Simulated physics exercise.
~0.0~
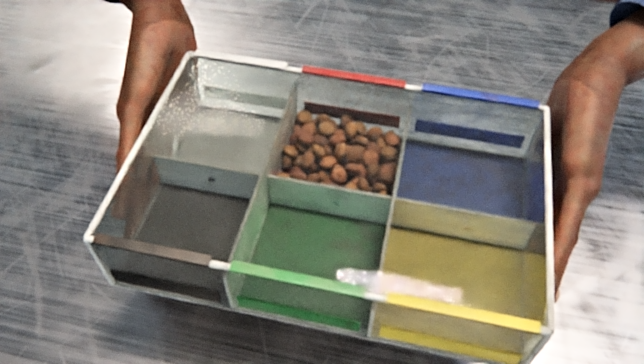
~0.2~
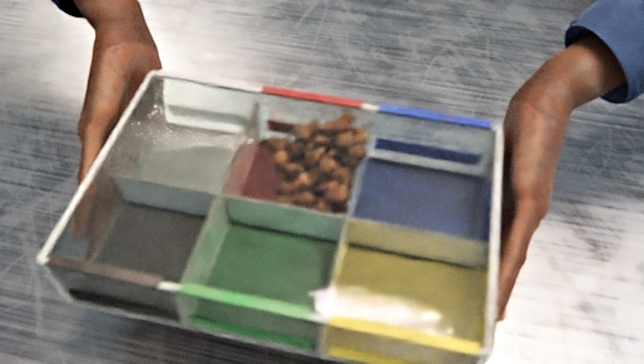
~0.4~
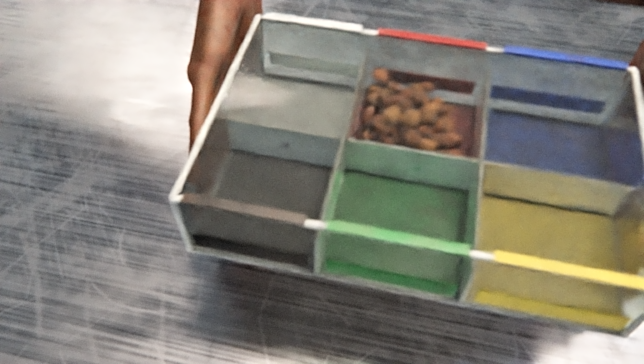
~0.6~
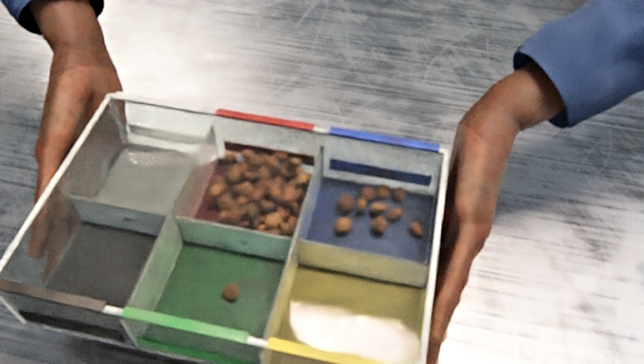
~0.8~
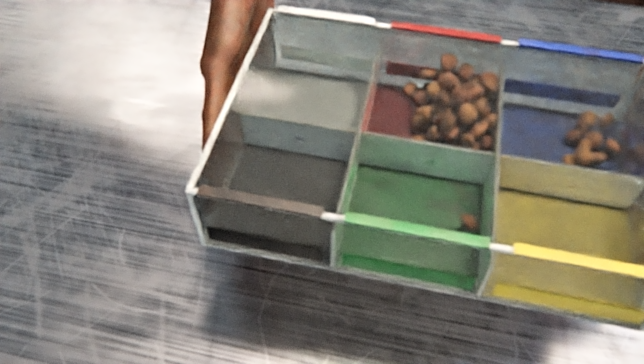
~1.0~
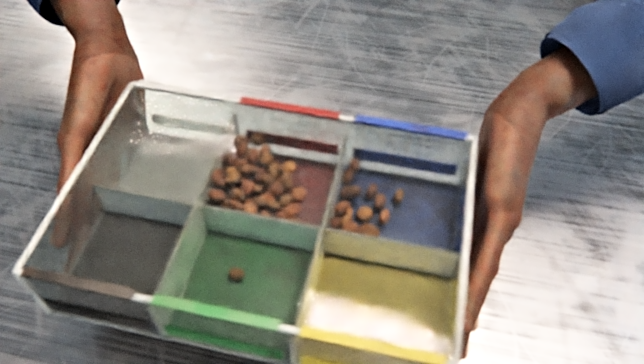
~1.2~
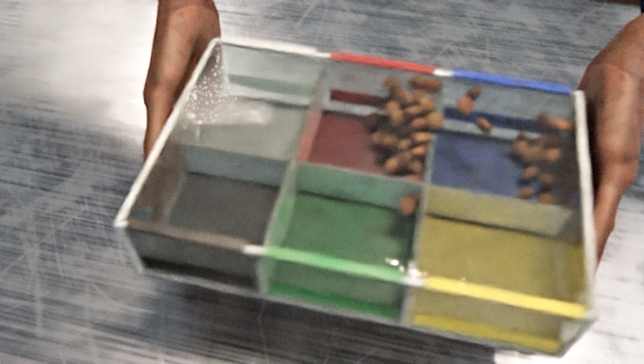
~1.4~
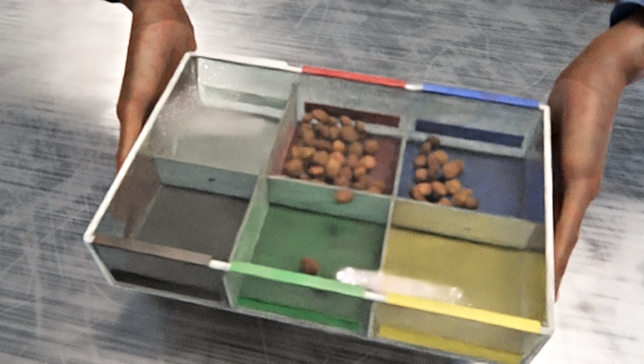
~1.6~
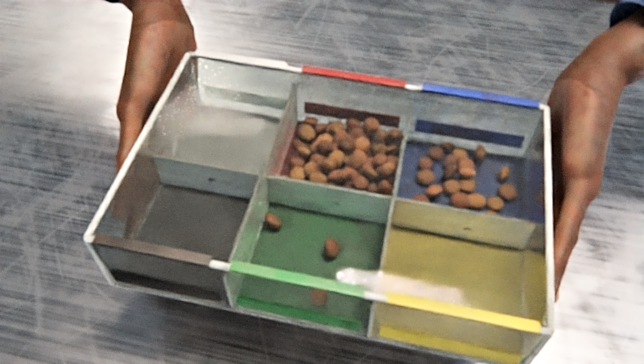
On a scratched metal table, two hands hold a clear-lidded box divided into six coloured compartments, with brown kibble heaped in the red one. The hands shift the box left, then swing it right. As it goes back left, some pieces spill into the blue section and one lands in the green. The box keeps swinging right and left, the kibble sliding and scattering between red and blue, before it returns to where it began. It ends still, with most kibble in red, a smaller group in blue, a few pieces in green, and the white, black and yellow sections empty.
